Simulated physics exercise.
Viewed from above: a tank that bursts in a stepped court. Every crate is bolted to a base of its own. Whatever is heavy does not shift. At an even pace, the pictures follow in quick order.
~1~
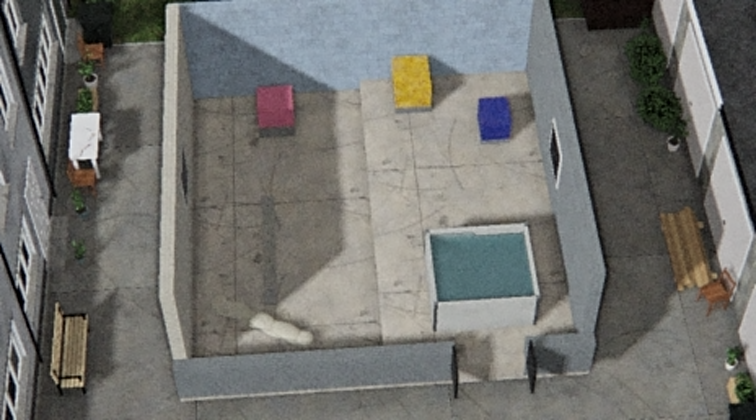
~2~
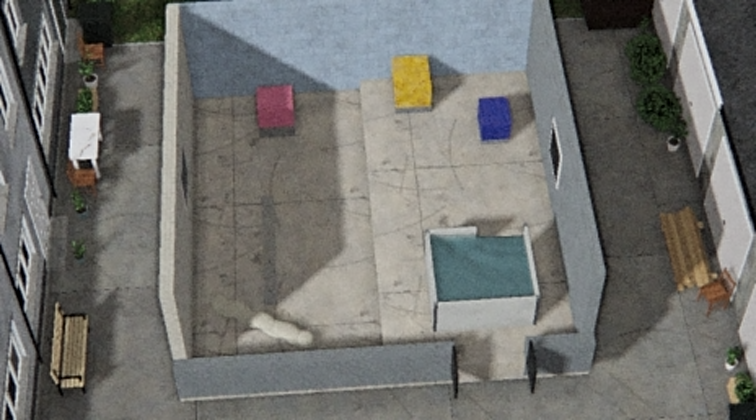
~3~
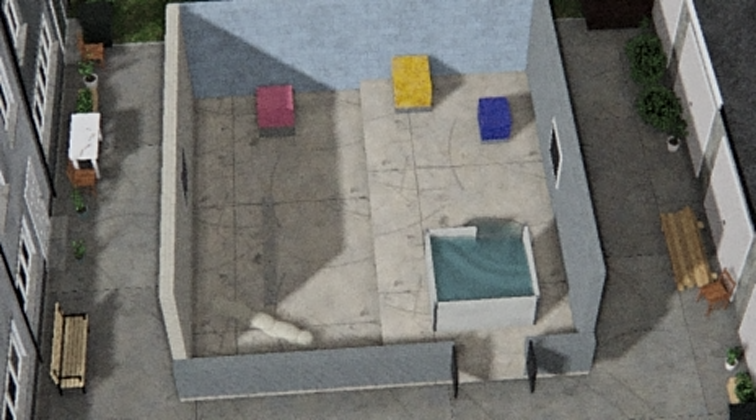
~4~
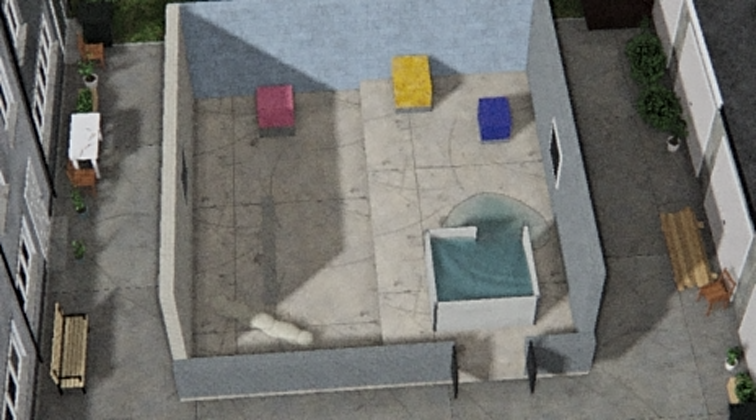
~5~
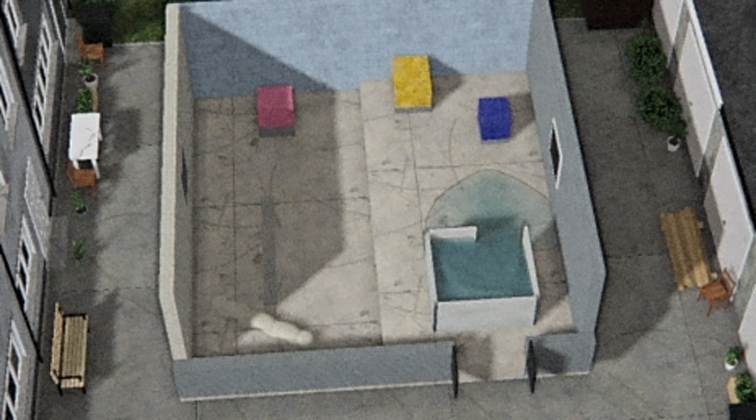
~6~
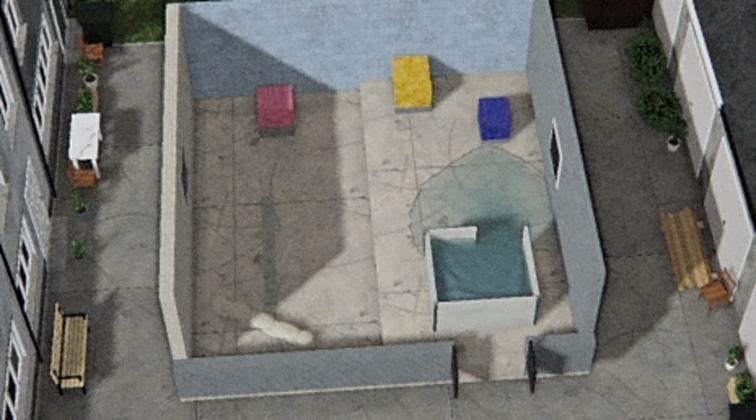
Water pouring from a gap in the far side of a white-walled tank, spreading steadily across a walled court toward coloured blocks.
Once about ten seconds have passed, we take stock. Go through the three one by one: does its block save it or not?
The pink crate is saved by its block. The blue crate is not saved. The yellow crate is not saved.
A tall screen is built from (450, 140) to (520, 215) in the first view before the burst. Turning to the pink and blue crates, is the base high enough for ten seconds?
Pink: Left dry; blue: Flooded.
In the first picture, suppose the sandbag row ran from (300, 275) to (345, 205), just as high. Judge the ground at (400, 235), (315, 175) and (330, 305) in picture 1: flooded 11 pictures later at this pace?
Sequence kept: Flood-free - flood-free - flood-free.
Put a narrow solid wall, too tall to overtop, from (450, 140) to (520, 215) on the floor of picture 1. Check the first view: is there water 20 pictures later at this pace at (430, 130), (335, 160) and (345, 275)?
The first point comes out inundated, the next inundated, the last unwetted.
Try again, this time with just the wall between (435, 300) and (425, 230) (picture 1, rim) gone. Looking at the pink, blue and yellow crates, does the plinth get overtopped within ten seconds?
My guess is pink remains untouched, blue remains untouched, and yellow remains untouched.
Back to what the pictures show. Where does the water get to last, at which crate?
I think it's the crate marked pink.
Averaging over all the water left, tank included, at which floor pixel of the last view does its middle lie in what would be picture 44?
It is near (419, 180).
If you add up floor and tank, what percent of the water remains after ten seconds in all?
That works out to about 100 per cent.
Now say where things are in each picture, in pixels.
The first picture shows the water tank at (482, 266) is whole and still.
In the second picture, water pours out on the water tank's far side and has run to a hidden place.
In the third picture, the front is at (477, 222), out from the gap on the water tank's far side.
In the fourth picture, water pours out on the water tank's far side and has run to (477, 198).
In the fifth picture, water pours out on the water tank's far side and has run to (494, 174).
In the sixth picture, water pours out on the water tank's far side and has run to (496, 151).
A moment on, water covers 25 % of the floor; the pink crate not reached, the blue crate water round its plinth, the yellow crate water round its plinth.
Next, water covers 30 % of the floor; the pink crate not reached, the blue crate water round its plinth, the yellow crate water round its plinth.
Then, water covers 35 % of the floor; the pink crate water round its plinth, the blue crate water round its plinth, the yellow crate water round its plinth.
Later, water covers 65 % of the floor; the pink crate water round its plinth, the blue crate water round its plinth, the yellow crate water round its plinth.
In the end, water covers 85 % of the floor; the pink crate stayed above the water, the blue crate was topped, the yellow crate was topped.
